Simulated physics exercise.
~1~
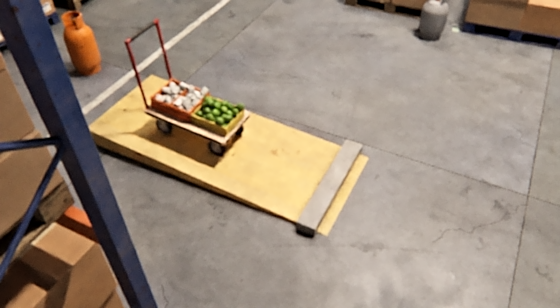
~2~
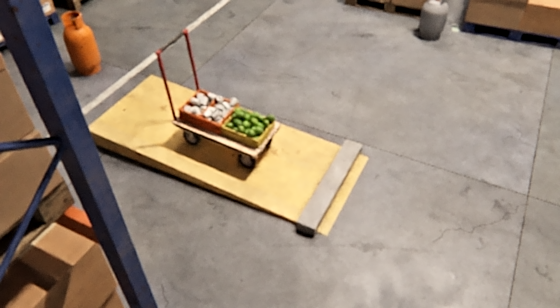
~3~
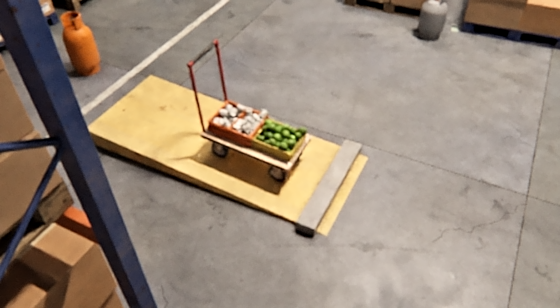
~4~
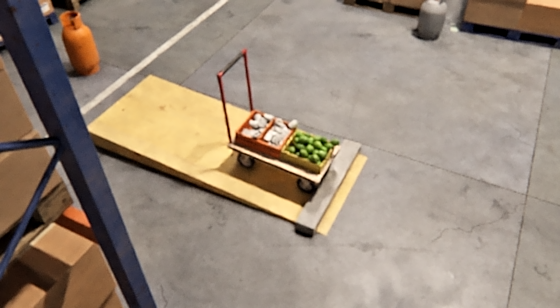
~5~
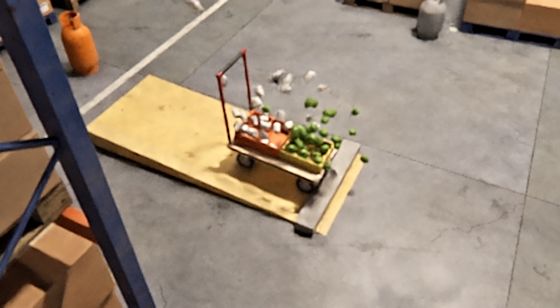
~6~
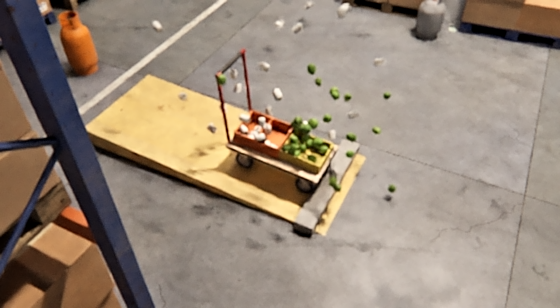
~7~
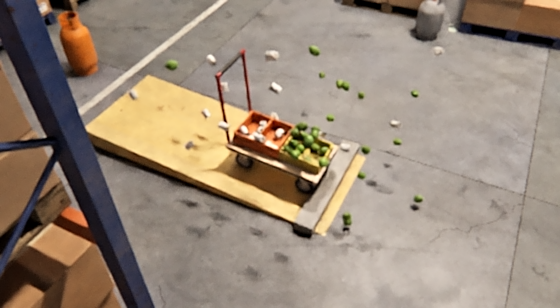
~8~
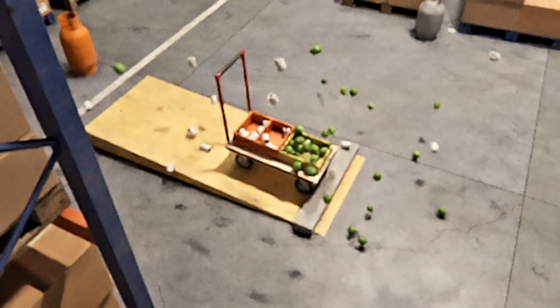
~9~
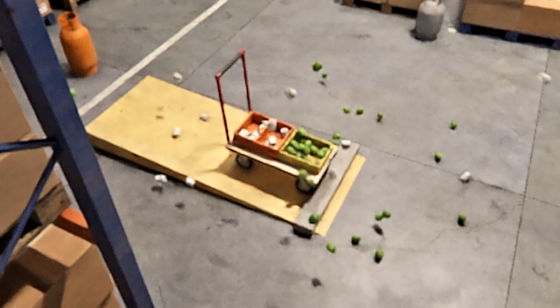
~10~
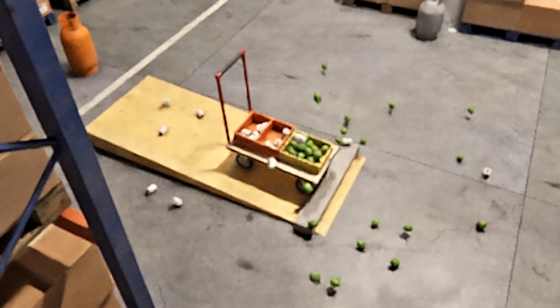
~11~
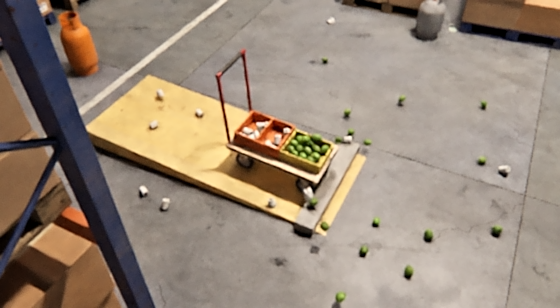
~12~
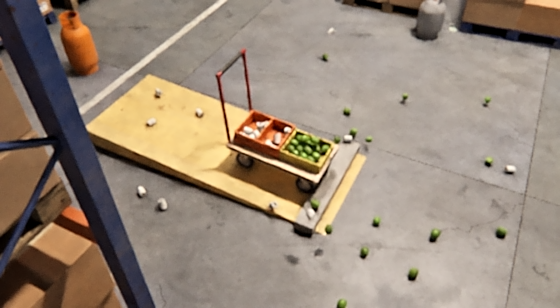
Flatbed trolley rolling right down a ramp, stopping abruptly at a raised sill, limes and white rolls flying out and scattering.
